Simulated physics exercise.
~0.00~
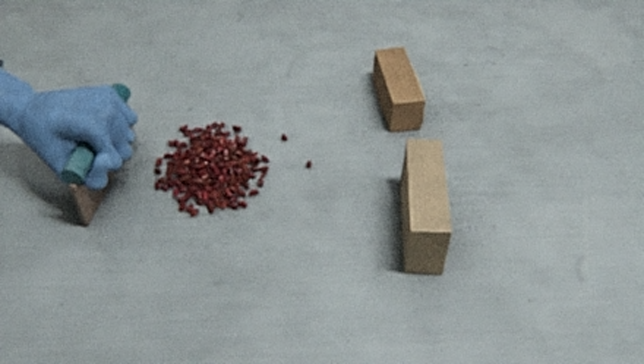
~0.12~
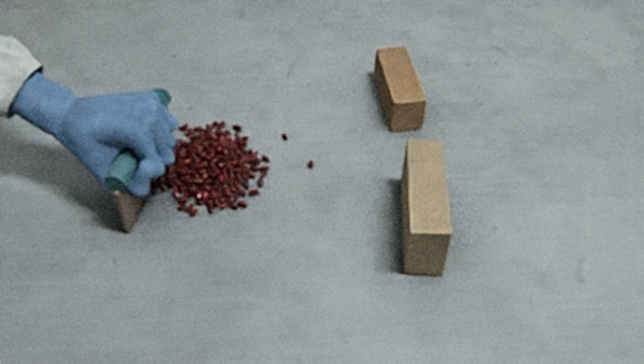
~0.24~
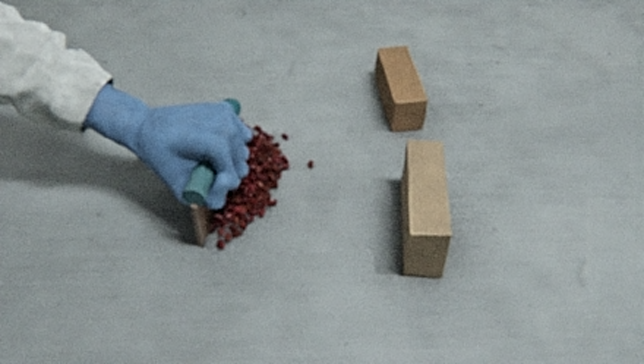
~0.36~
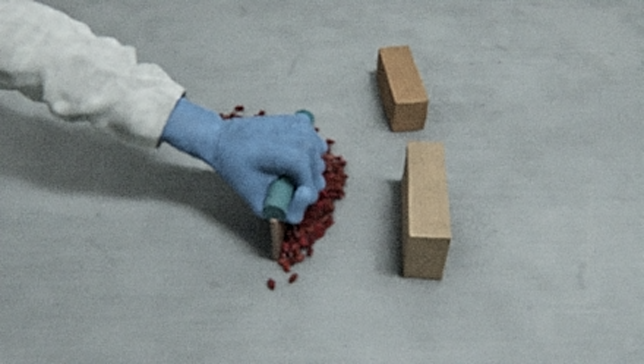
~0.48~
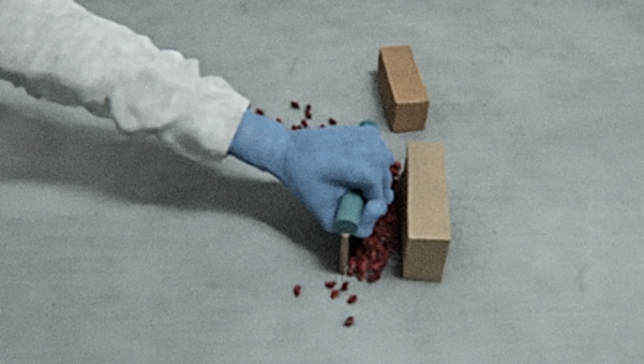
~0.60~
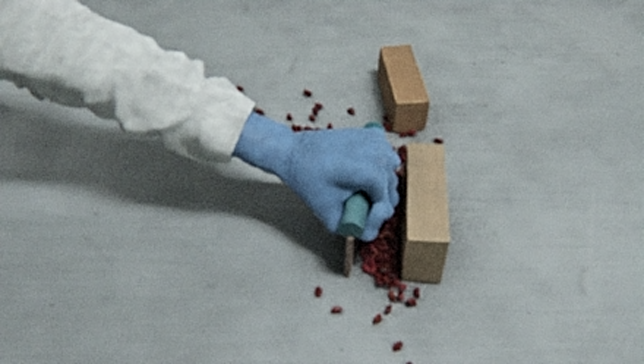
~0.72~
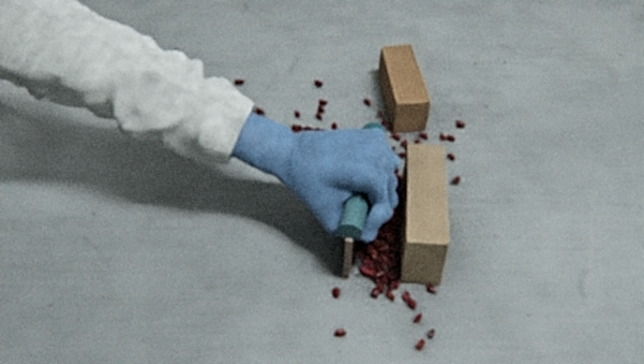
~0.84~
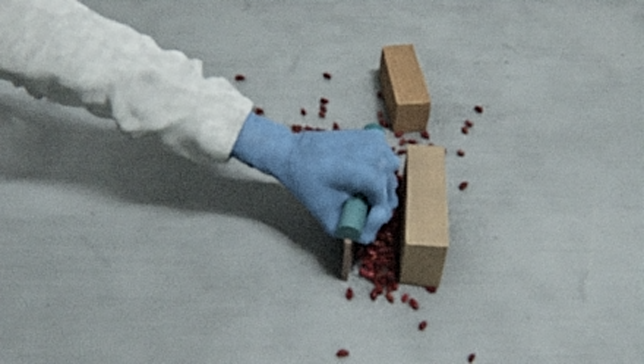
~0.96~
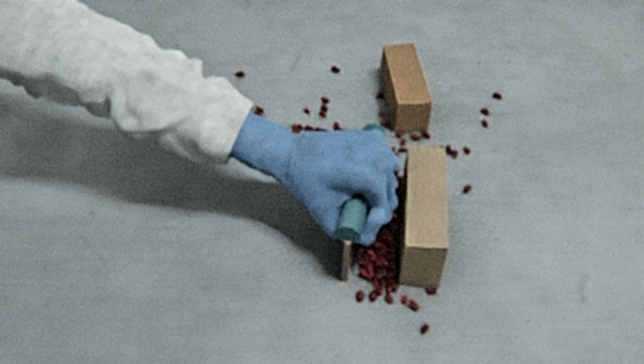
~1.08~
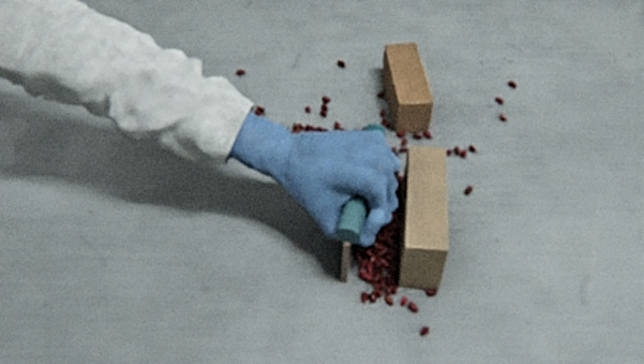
A gloved blue hand in a white sleeve grips a scraper with a teal handle at the left of a plain grey surface, seen from above at an angle. To its right lies a heap of dark red beans, with two tan blocks standing beyond, one near and one far, a gap between them. The hand pushes the scraper rightward into the heap, squeezing it into a narrow band. The band packs against the near block, and the scraper stops just short of it. Some beans scatter around both ends and a few pass beyond the blocks, but most end up held before them.
